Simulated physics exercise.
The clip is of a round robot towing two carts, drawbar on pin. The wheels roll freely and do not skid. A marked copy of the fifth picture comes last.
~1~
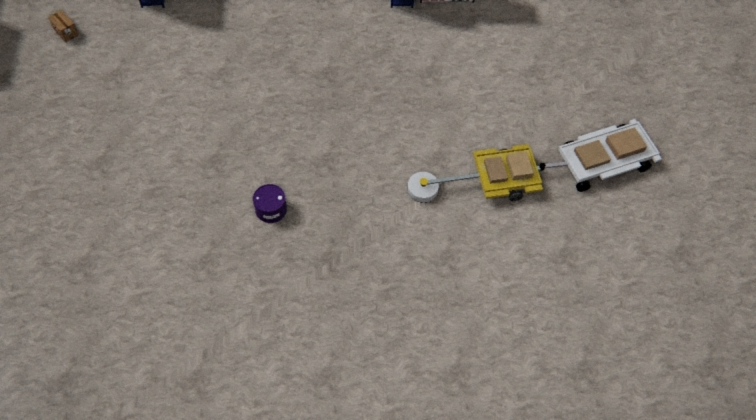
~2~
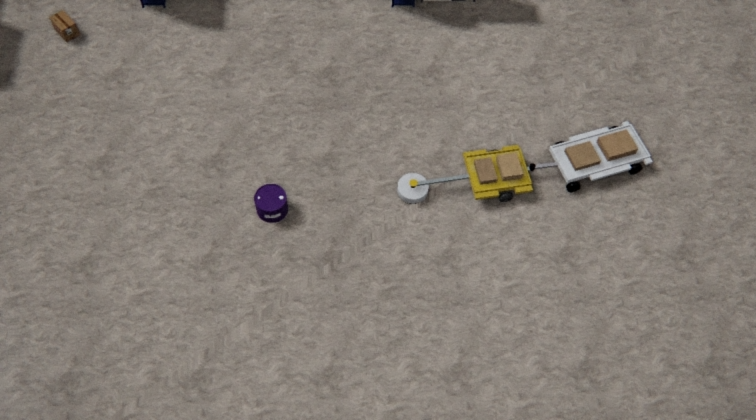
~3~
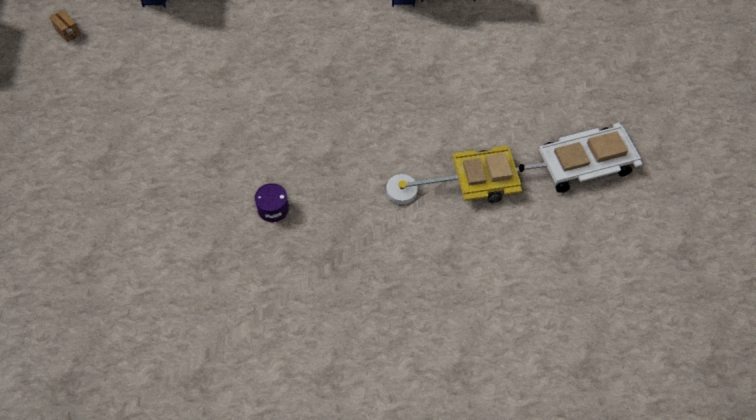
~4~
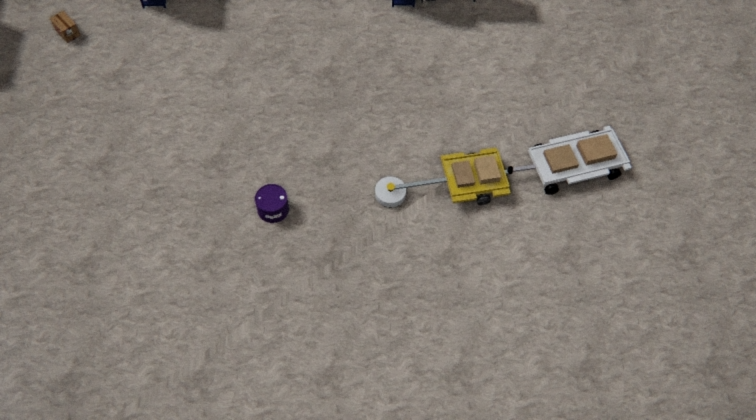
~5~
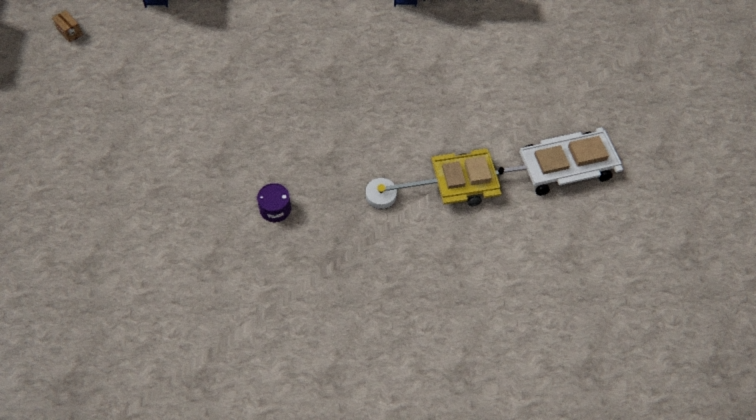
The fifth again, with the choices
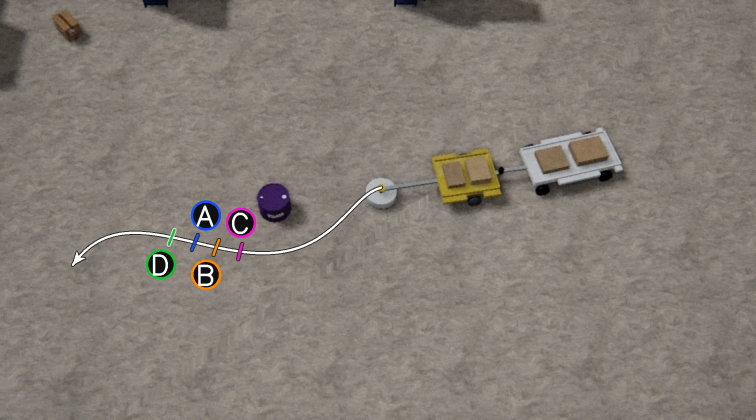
A round white robot tows a yellow cart and a white cart, both carrying flat brown boxes, slowly leftward across a mottled grey-brown floor, narrowing the gap to a purple tub that stays in place.
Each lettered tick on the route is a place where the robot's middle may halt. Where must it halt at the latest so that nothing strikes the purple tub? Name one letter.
C.
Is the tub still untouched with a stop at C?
Yes.
On the marked copy, A at (195, 242); B at (216, 247); C at (240, 252); D at (172, 237); the route from (381, 188) via (232, 250) to (73, 265).
Taking C. A third of the way, robot (340, 225), last cart (522, 165).
Two thirds of the way, robot (292, 254), last cart (471, 175).
When it is over, robot (241, 256), last cart (431, 190); nothing has been touched.
As for the rest, A is too far, the tub has been hit; B is too far, the tub has been hit; D is too far, the tub has been hit.
